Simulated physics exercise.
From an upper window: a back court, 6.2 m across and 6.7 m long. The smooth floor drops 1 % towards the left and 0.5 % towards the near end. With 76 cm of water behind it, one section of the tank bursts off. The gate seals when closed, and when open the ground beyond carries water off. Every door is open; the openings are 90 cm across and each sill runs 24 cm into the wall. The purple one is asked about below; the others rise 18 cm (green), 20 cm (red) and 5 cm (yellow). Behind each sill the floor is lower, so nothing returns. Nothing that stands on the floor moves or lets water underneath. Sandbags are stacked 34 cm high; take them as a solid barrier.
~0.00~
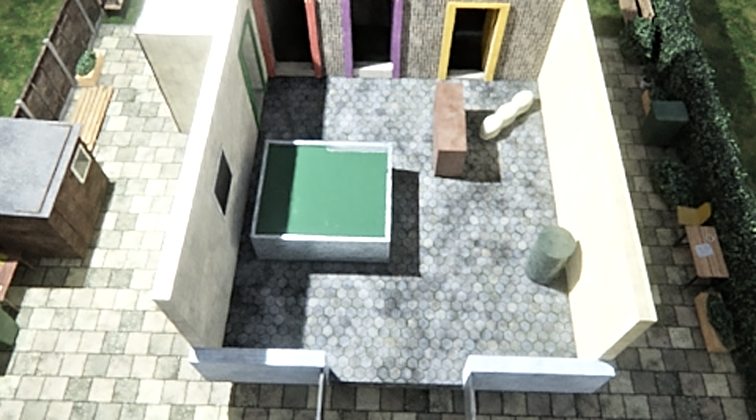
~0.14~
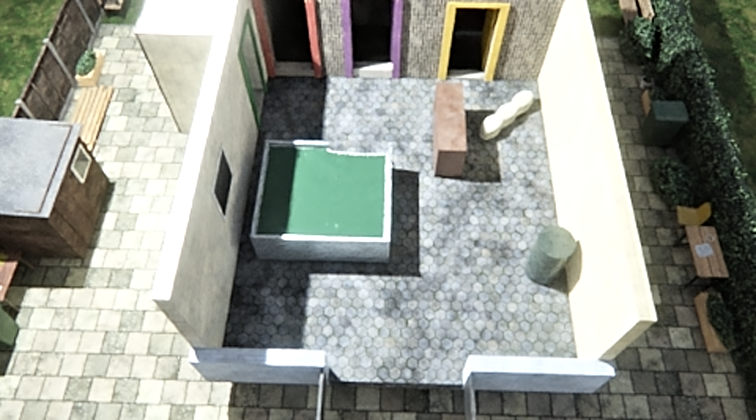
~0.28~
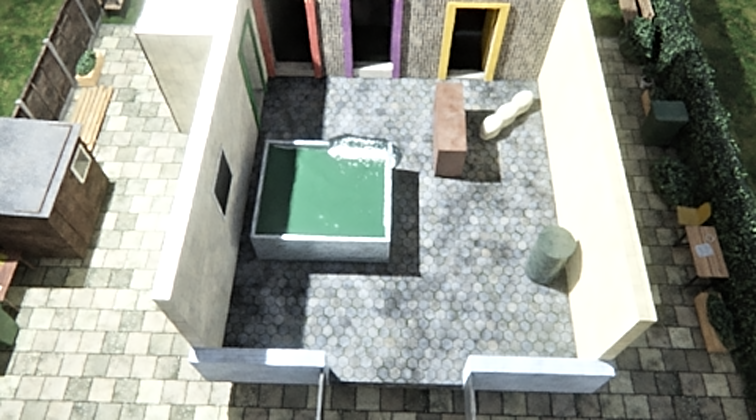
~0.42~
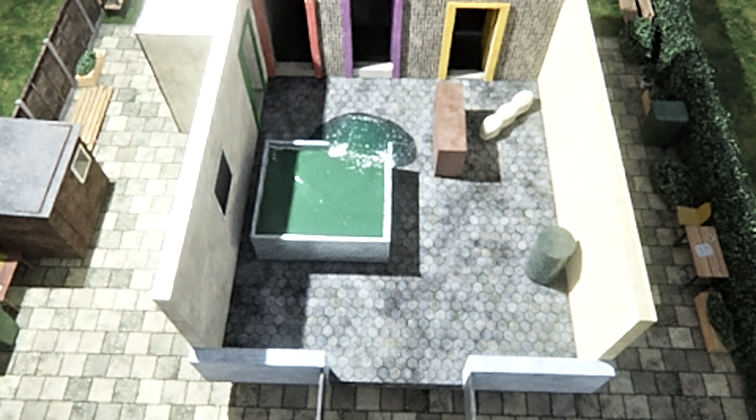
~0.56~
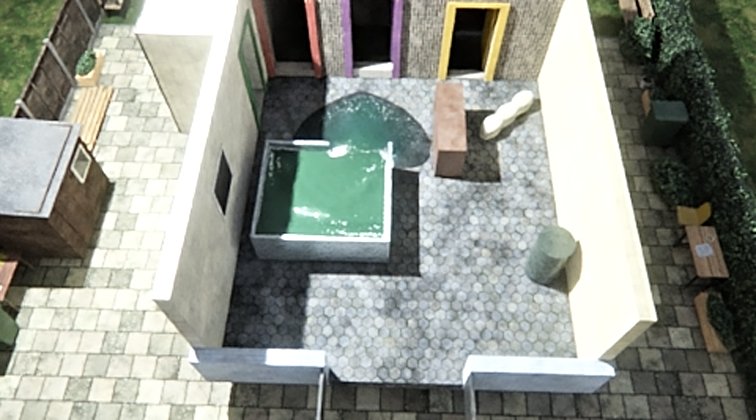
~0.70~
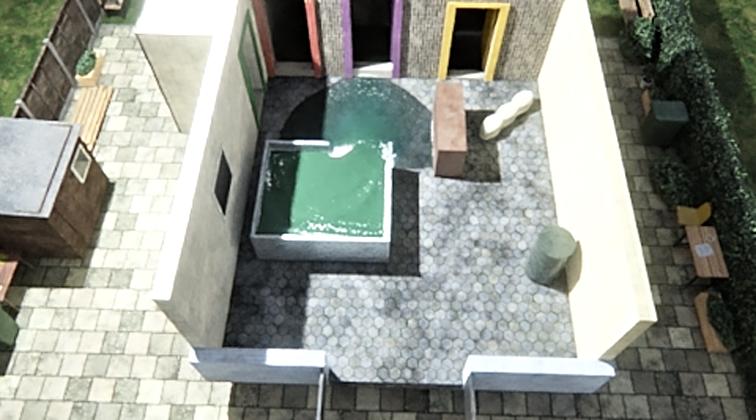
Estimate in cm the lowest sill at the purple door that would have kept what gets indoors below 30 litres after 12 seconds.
Some 32 cm above the ground.
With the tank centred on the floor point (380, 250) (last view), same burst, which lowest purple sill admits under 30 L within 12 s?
About 29 cm.
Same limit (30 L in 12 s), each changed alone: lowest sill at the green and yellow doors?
About 18 cm at green and 16 cm at yellow.
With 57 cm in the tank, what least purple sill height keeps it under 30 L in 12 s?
About 23 cm.
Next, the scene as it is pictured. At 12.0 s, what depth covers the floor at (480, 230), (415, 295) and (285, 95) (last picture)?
About 3, 7 and 13 cm.
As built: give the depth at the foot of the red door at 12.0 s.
Some 13.0 cm.
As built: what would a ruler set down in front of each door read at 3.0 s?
Depths in cm: Green 20, red 24, purple 30, yellow 13.
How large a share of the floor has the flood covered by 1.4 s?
Some 25 per cent of it.
After 1.4 s water covers 25 % of the floor, deepest (40 cm) near (378, 78); 39 cm at the purple door, 30 litres in over its 24 cm sill.
After 3.0 s water covers 40 % of the floor, deepest (36 cm) near (276, 76); 30 cm at the purple door, 118 litres in over its 24 cm sill.
After 12.0 s water covers 95 % of the floor, deepest (15 cm) near (220, 363); 10 cm at the purple door, 128 litres in over its 24 cm sill.
At the purple door as built, the water arrived by 0.7 s and peaked near 39 cm at 1.4 s.
Run again over the same 12 s with other heights there, 69 litres in over 28 cm, 4 litres over 37.5 cm. The limit of 30 litres is kept from about 32 cm up.
